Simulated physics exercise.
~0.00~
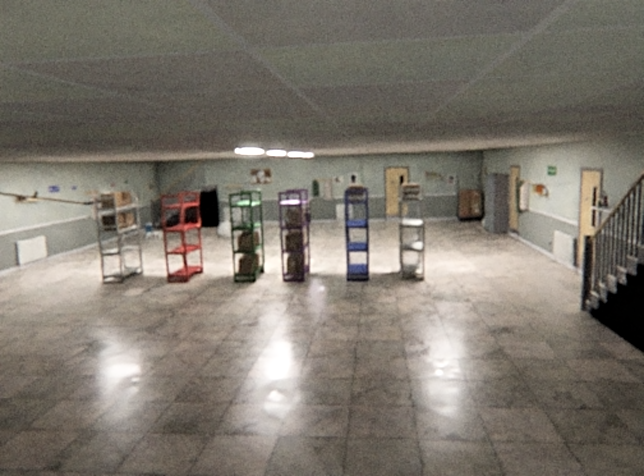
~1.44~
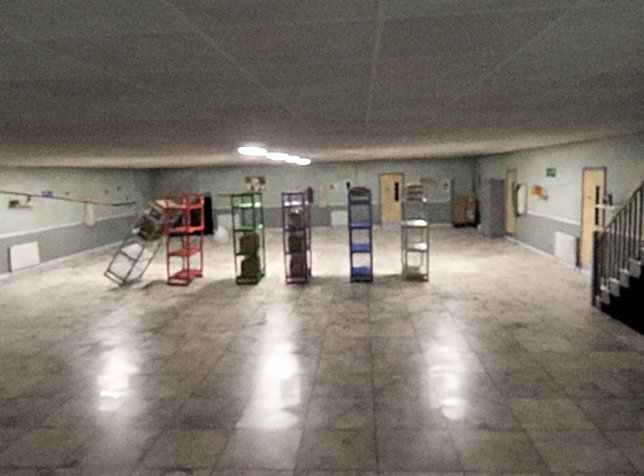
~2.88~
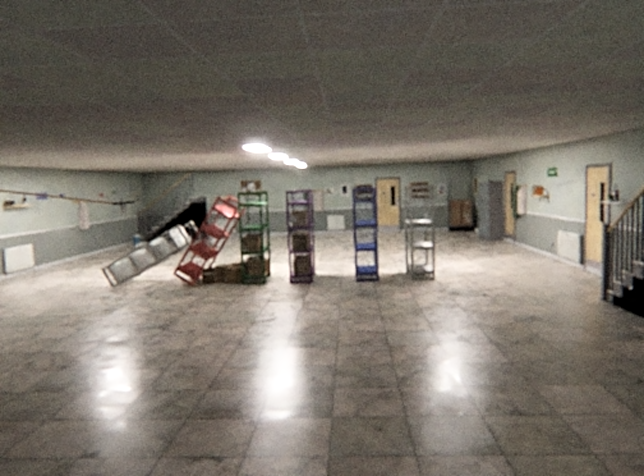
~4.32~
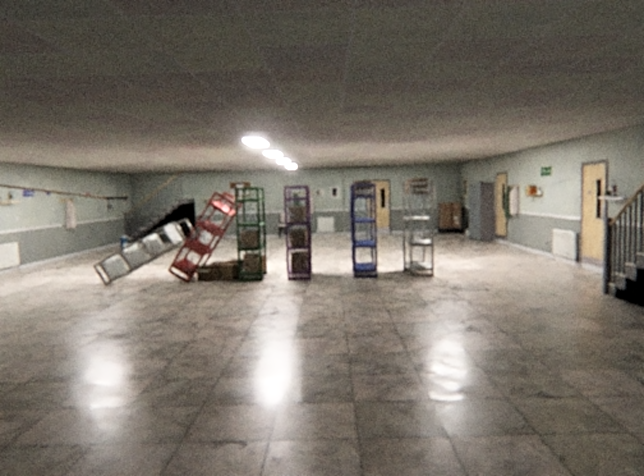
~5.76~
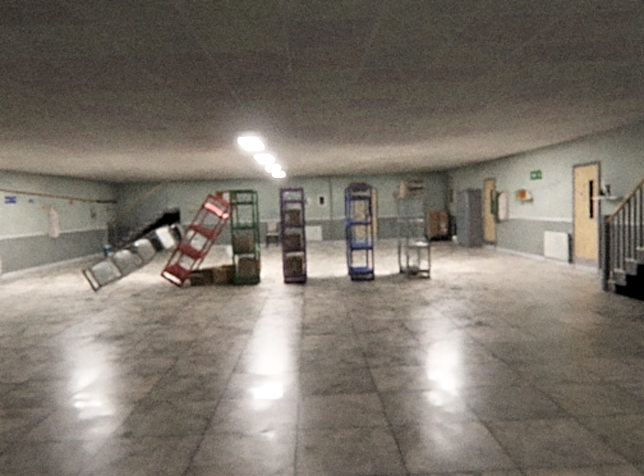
In a tiled hall, the first shelf tips right into the red one, which leans against the green.
